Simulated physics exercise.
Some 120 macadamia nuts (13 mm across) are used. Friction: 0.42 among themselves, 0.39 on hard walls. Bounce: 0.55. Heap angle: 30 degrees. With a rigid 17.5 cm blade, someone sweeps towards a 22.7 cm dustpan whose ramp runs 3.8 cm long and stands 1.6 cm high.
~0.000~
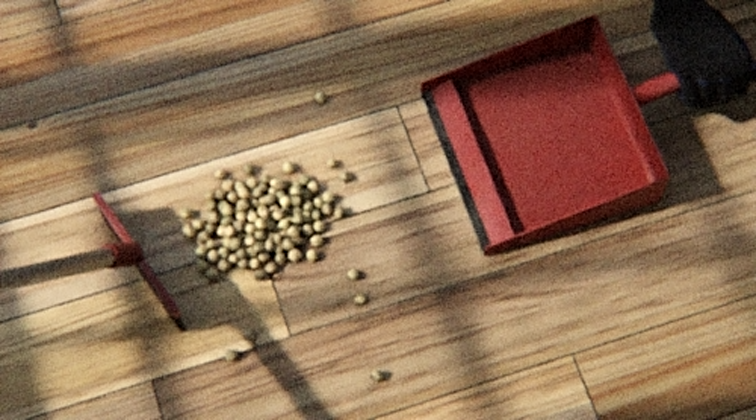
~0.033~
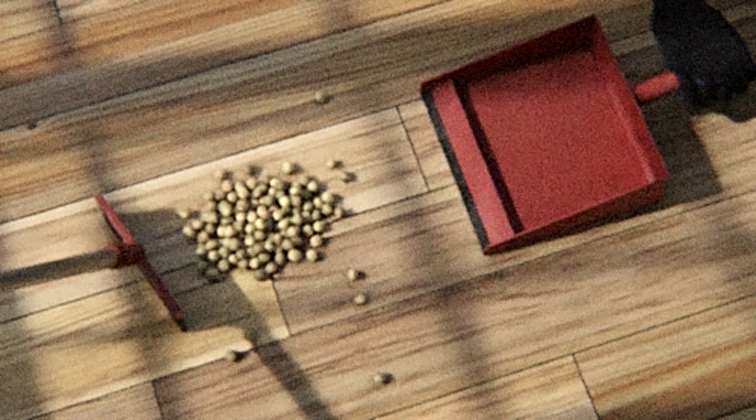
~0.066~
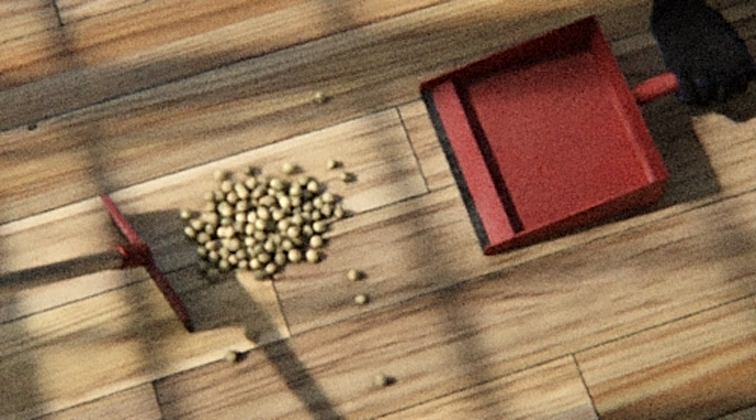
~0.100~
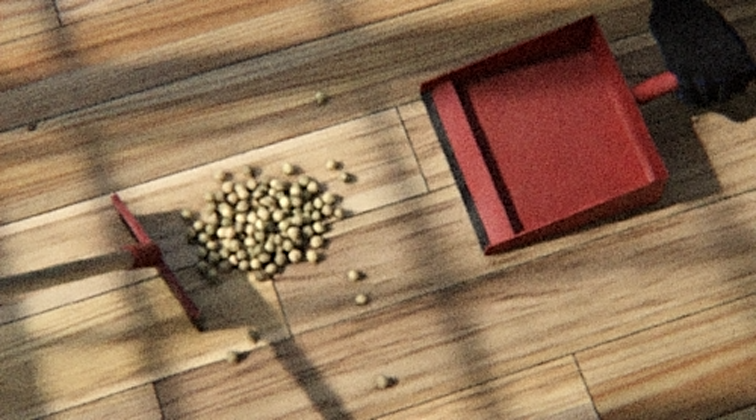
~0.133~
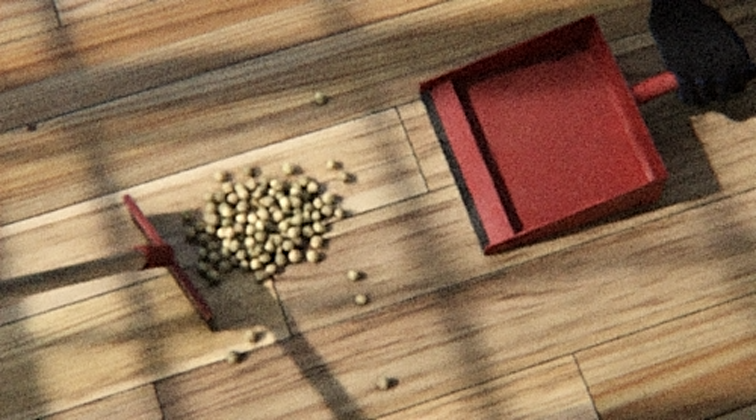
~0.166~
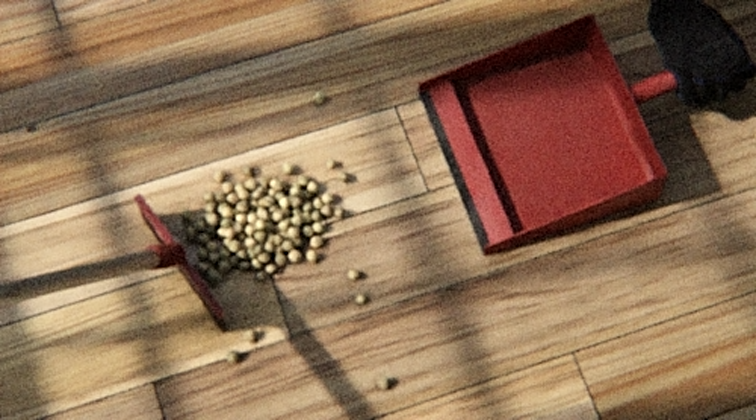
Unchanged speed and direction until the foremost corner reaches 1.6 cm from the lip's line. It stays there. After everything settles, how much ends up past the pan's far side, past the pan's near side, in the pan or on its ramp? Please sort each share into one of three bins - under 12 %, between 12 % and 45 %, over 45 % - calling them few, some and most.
Far side: Few. Near side: Few. Pan: Few.
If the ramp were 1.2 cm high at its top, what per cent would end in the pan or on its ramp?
Roughly 0 per cent.
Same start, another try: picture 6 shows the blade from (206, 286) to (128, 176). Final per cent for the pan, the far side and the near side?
Split: Pan = 0, far = 40, near = 5.
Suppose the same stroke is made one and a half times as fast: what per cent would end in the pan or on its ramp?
It would be near 5 per cent.
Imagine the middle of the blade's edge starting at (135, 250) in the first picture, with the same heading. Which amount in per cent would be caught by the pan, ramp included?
5 per cent, roughly.
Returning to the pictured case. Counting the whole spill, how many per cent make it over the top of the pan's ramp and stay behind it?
Something like 0 per cent of the whole.
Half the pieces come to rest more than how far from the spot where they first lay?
Median: Approx. 8 cm.
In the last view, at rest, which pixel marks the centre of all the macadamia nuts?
Centre at rest: Approx. (342, 181) px.
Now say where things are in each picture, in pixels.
The first frame shows blade from (176, 313) to (99, 200), moved 0.0 cm, 0 of the pieces shifted so far; middle of the pieces at (260, 222); pan at (553, 142).
The second frame shows blade from (178, 313) to (101, 201), moved 0.2 cm, 0 of the pieces shifted so far; middle of the pieces at (260, 222).
The third frame shows blade from (184, 314) to (107, 201), moved 0.9 cm, 1 of the pieces shifted so far; middle of the pieces at (260, 223).
The fourth frame shows blade from (195, 314) to (117, 202), moved 2.0 cm, 1 of the pieces shifted so far; middle of the pieces at (260, 223).
The fifth frame shows blade from (207, 314) to (129, 202), moved 3.4 cm, 1 of the pieces shifted so far; middle of the pieces at (260, 223).
The sixth frame shows blade from (219, 313) to (140, 202), moved 4.7 cm, 1 of the pieces shifted so far; middle of the pieces at (260, 223); pan at (552, 141). The blade's pace is about 0.41 m/s, heading 17 degrees towards the viewer's side.
After 0.53 s, middle of the blade 20 cm from the lip; 0 % over the lip, far side 0 %, near side 5 %.
After 0.78 s, middle of the blade 10 cm from the lip; 0 % over the lip, far side 0 %, near side 5 %.
After 1.13 s, middle of the blade 4 cm from the lip; 0 % over the lip, far side 0 %, near side 5 %.
By 1.6 s all is still; far side 0 %, near side 5 %, pan 0 %, in front of the lip or behind the blade 90 %.
